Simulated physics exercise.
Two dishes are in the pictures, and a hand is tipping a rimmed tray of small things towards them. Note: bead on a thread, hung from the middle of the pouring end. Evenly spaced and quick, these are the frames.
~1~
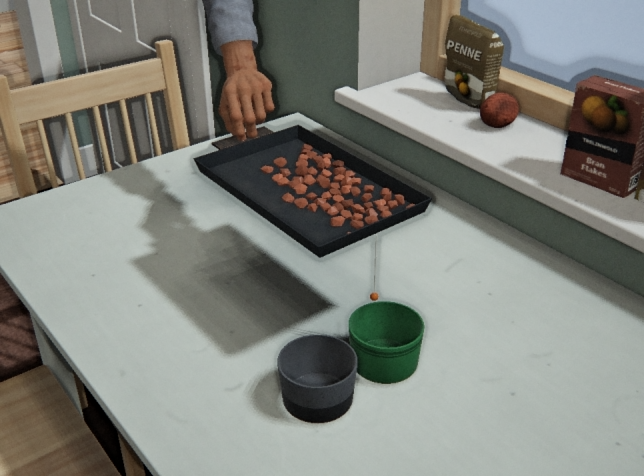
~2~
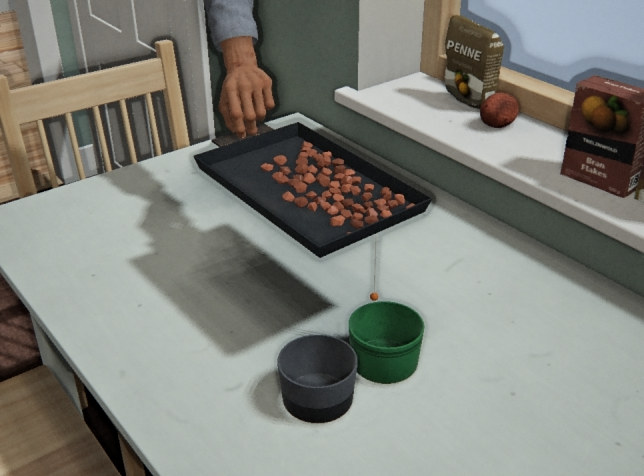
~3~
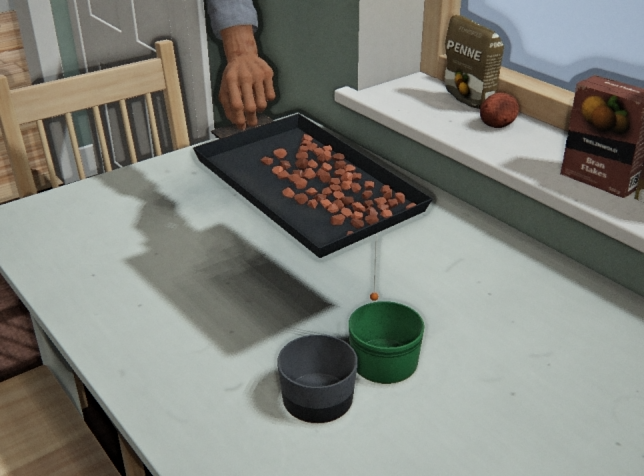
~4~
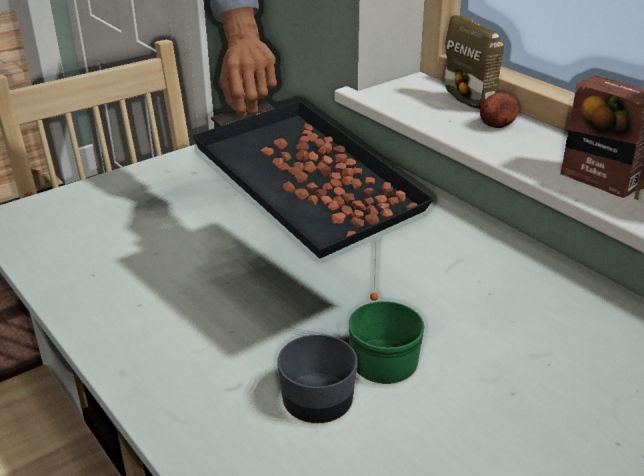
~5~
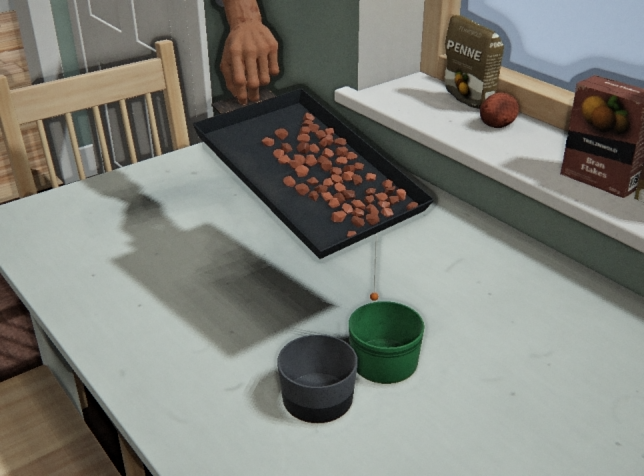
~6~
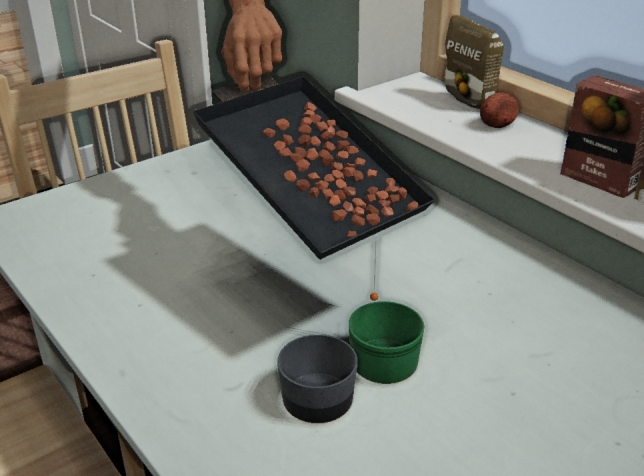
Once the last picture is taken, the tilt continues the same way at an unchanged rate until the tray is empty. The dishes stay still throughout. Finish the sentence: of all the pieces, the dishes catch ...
... most of them.
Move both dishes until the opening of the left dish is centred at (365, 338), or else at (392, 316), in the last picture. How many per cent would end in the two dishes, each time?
That makes 80 per cent, followed by 40 per cent.
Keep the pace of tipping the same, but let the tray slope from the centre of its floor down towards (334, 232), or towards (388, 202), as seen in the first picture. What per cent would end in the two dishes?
First heading roughly 70 %, second roughly 0 %.
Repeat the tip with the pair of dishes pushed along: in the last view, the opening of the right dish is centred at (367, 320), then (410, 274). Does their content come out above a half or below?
The first place gets a lesser share, the second a lesser share.
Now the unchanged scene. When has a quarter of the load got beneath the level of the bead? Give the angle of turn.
That happens at close to 80 degrees.
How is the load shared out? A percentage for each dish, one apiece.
20 per cent goes to the left dish and 50 per cent to the right dish.
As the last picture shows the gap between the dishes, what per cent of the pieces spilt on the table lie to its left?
Share to the left: Near 10 per cent.
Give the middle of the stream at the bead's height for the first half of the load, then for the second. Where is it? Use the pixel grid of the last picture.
Around (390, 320), followed by around (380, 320).
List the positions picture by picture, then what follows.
In the first picture, corners of the pouring end (320, 243) and (426, 198), level; middle of the load (335, 186), bits of crushed brick; left dish (342, 398); right dish (411, 359); bead on its thread (374, 297).
In the second picture, corners of the pouring end (320, 243) and (426, 198), level; middle of the load (335, 185).
In the third picture, corners of the pouring end (320, 244) and (426, 198), tipped barely, level across its low end; middle of the load (335, 181).
In the fourth picture, corners of the pouring end (321, 245) and (427, 198), tipped a little, level across its low end; middle of the load (335, 176).
In the fifth picture, corners of the pouring end (322, 246) and (428, 198), tipped a little, level across its low end; middle of the load (336, 171).
In the sixth picture, corners of the pouring end (322, 248) and (429, 199), tipped clearly, level across its low end; middle of the load (338, 166), just a few on the move; left dish (342, 398); right dish (411, 359).
Just after the last frame, tray tipped steeply; every one on the tray.
A moment on, tray tipped right over; roughly half on the tray; about a tenth in the left dish; about a tenth in the right dish; roughly a quarter outside both; about a tenth in the air.
Further on, tray tipped past a quarter turn; roughly a quarter in the left dish; roughly half in the right dish; roughly a third outside both.
When it is over, tray tipped past a quarter turn; roughly a quarter in the left dish; roughly half in the right dish; roughly a third outside both.
